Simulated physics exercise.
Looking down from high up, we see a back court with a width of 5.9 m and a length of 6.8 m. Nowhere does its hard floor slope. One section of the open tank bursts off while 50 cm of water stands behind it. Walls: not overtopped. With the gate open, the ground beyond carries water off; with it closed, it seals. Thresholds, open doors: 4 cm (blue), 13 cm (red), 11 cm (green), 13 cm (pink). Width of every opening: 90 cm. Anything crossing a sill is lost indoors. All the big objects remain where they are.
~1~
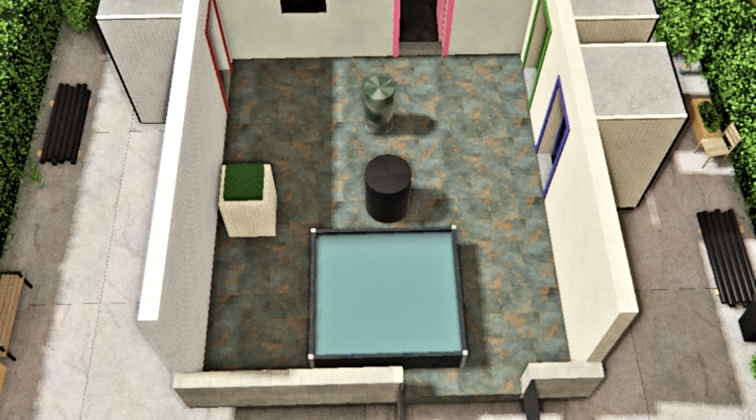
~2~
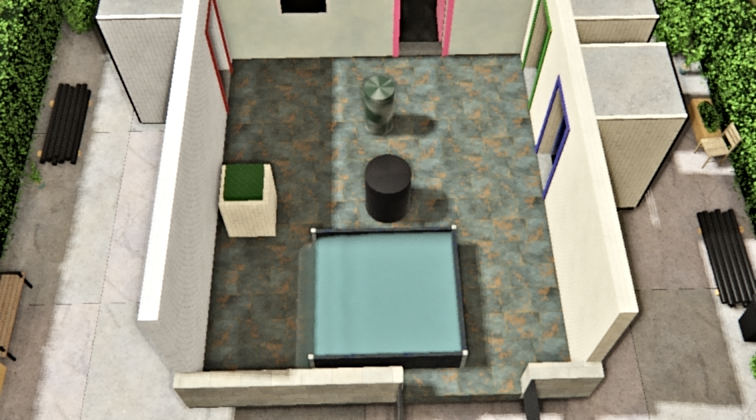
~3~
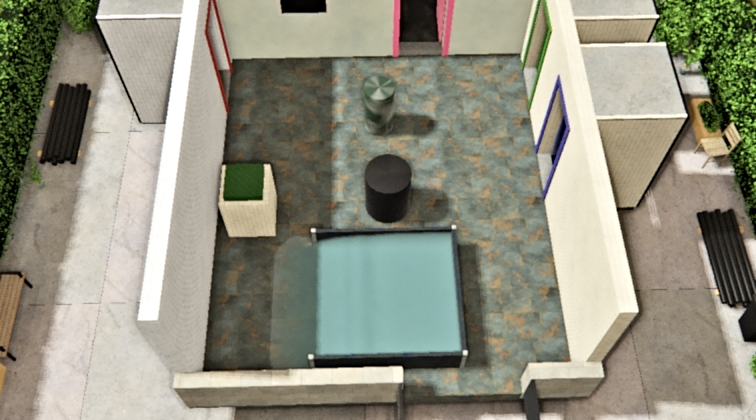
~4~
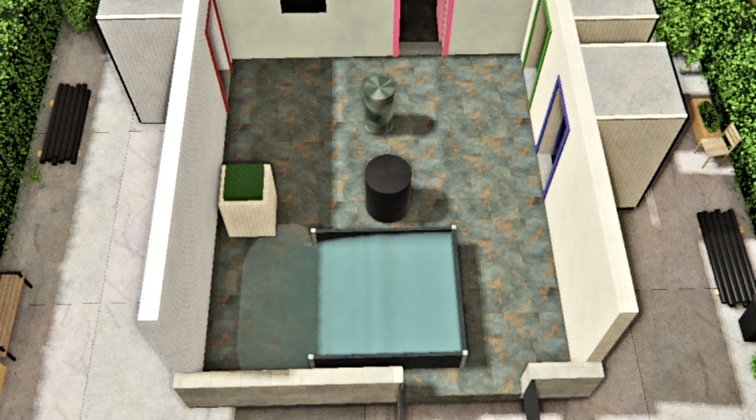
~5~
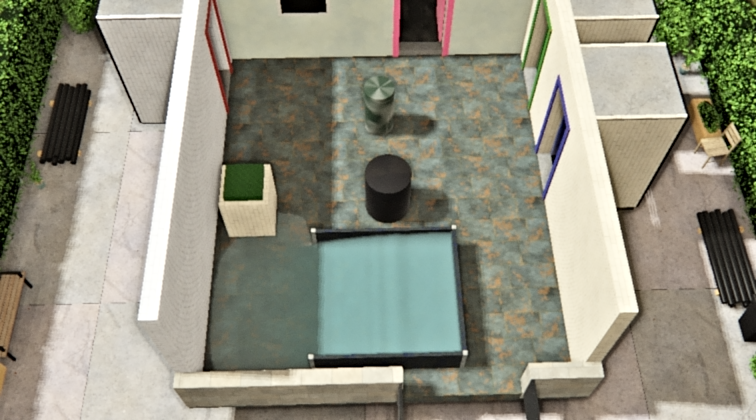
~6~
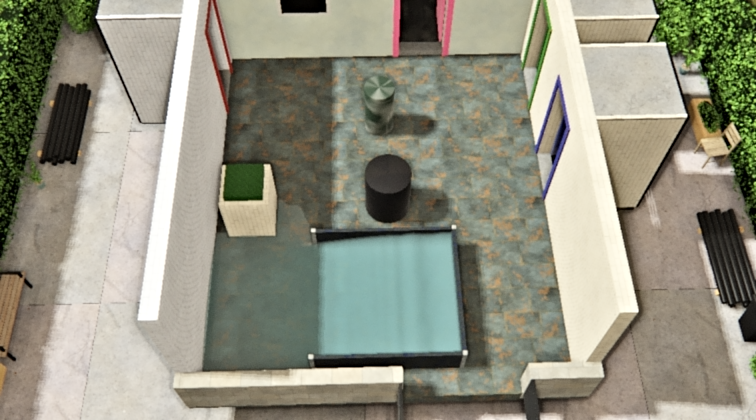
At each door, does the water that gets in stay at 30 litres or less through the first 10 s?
Taking them in turn: At the blue door, yes; at the red door, yes; at the green door, yes; at the pink door, yes.
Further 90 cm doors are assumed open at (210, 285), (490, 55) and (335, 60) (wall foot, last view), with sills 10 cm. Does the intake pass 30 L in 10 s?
Well, the first is on the high side, the second is on the low side, and the third is on the low side.
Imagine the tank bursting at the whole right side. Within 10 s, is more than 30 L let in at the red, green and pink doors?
Compared with the limit, red is lower, green is lower and pink is lower.
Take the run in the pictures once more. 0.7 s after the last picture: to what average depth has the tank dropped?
The mean depth is around 31 cm.
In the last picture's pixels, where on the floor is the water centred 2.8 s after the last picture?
Pixel position near (300, 287).
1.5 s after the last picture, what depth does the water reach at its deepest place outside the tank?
About 41 cm at most.
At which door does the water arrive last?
Blue.
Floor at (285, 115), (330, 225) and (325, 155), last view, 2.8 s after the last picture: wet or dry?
Submerged, submerged, submerged.
Then, 0.7 s after the last picture water covers 15 % of the floor and is deepest (41 cm) near (202, 387); blue door not reached, red door not reached, green door not reached, pink door not reached.
Then, 1.5 s after the last picture water covers 25 % of the floor and is deepest (41 cm) near (211, 293); blue door not reached, red door not reached, green door not reached, pink door not reached.
Then, 2.8 s after the last picture water covers 45 % of the floor and is deepest (29 cm) near (202, 387); blue door not reached, red door 3 cm at the sill, 0 L in, green door not reached, pink door not reached.
Then, 5.3 s after the last picture water covers 65 % of the floor and is deepest (14 cm) near (296, 300); blue door not reached, red door 3 cm at the sill, 0 L in, green door not reached, pink door 5 cm at the sill, 0 L in.
Then, 9.3 s after the last picture water covers 80 % of the floor and is deepest (16 cm) near (282, 385); blue door 4 cm at the sill, 0 L in, red door 6 cm at the sill, 0 L in, green door 6 cm at the sill, 0 L in, pink door 3 cm at the sill, 0 L in.
